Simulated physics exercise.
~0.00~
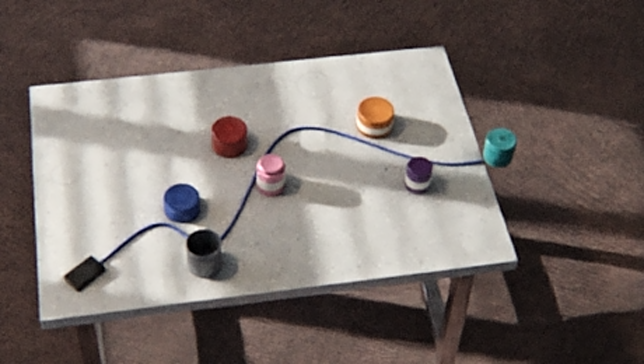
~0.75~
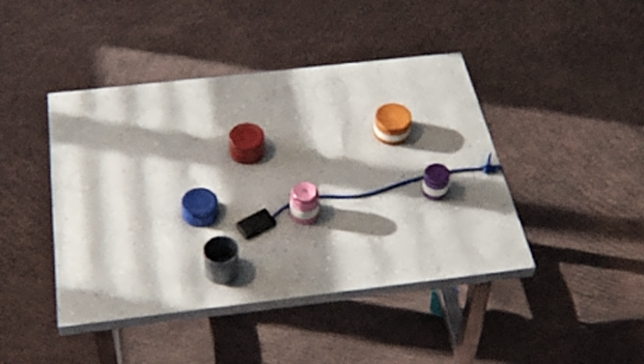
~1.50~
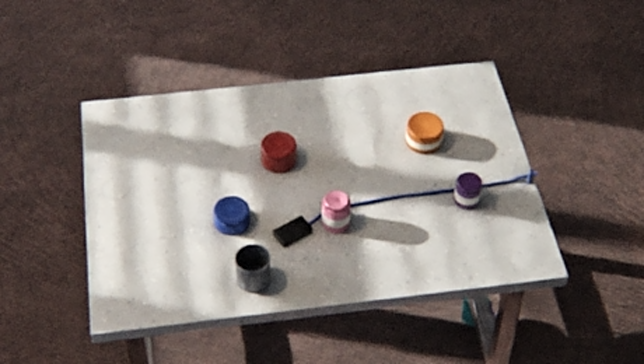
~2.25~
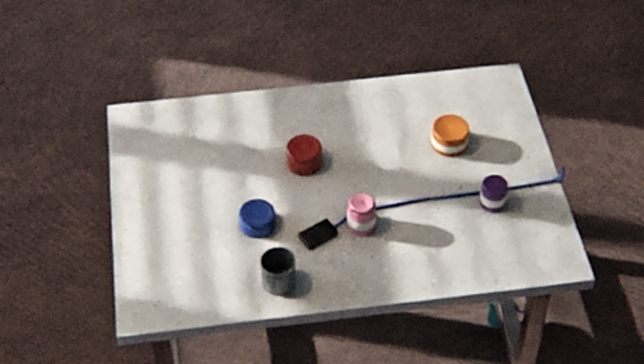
On a pale, sunlit tabletop, a blue cable winds from a small black phone at the lower left, between several tubs, tins and a grey mug, to a teal speaker just over the right edge. The speaker drops, and the cable is pulled rightward and loses its curves. The phone slides a long way right, past the grey mug, while the pink jar shifts a shorter distance. The speaker ends below the tabletop, partly hidden near the table leg. The cable lies almost straight, with the phone resting beside the pink jar and the other containers still in place.
